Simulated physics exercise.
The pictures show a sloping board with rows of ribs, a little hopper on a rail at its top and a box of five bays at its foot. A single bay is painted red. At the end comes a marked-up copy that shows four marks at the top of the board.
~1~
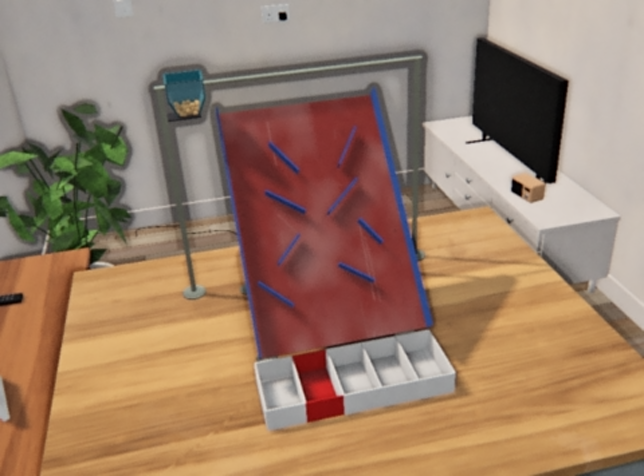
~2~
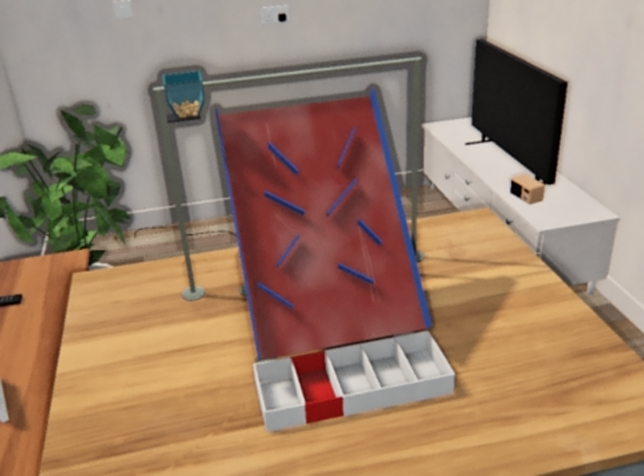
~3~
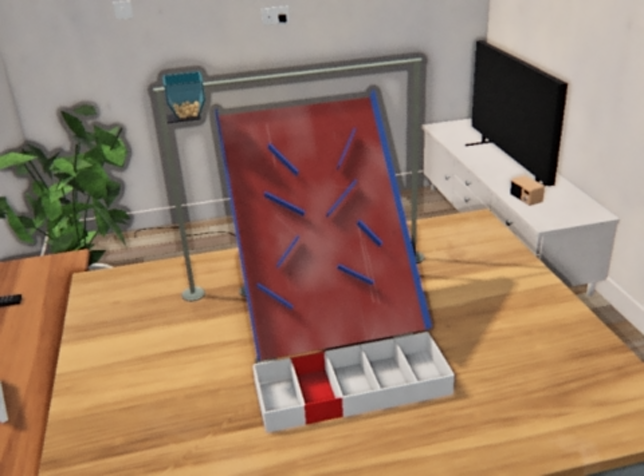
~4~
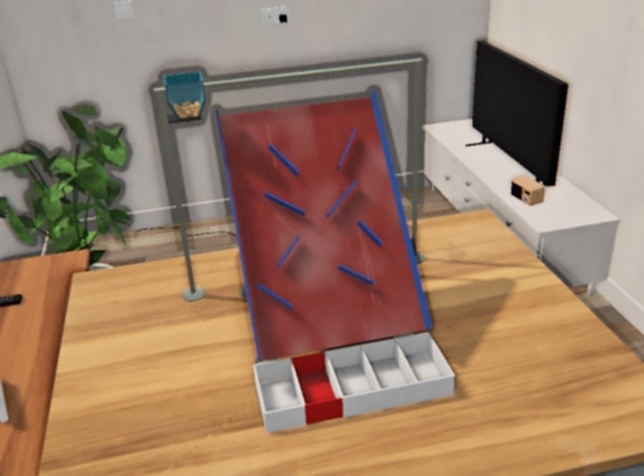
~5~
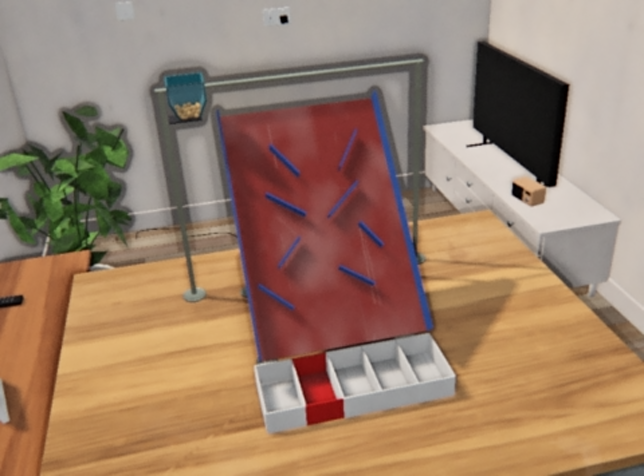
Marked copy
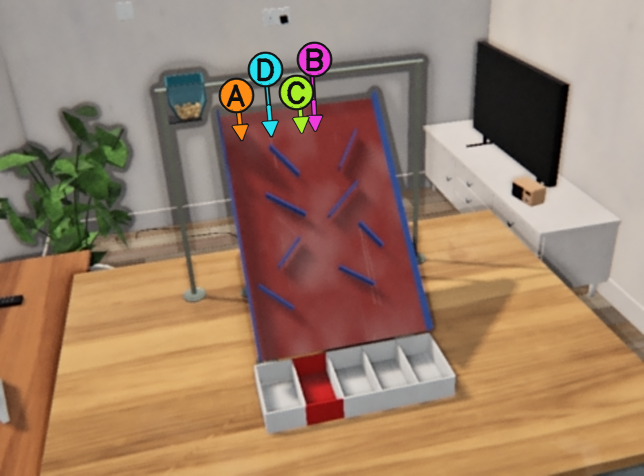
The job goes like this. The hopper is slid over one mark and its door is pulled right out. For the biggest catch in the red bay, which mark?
B is best.
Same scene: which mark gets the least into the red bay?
Here it is mark A.
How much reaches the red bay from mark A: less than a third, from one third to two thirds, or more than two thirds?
Mark A gives less than a third.
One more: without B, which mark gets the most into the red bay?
C.
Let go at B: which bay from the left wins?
The second.
On the marked copy, mark A meets the board at (241, 134); mark B meets the board at (315, 125); mark C meets the board at (301, 127); mark D meets the board at (270, 130).
If A is chosen, just a few in the red bay, almost all in other bays.
If B is chosen, the larger part in the red bay, roughly a quarter in other bays.
If C is chosen, roughly half in the red bay, roughly half in other bays.
If D is chosen, roughly a third in the red bay, roughly half in other bays, about a tenth outside the box.
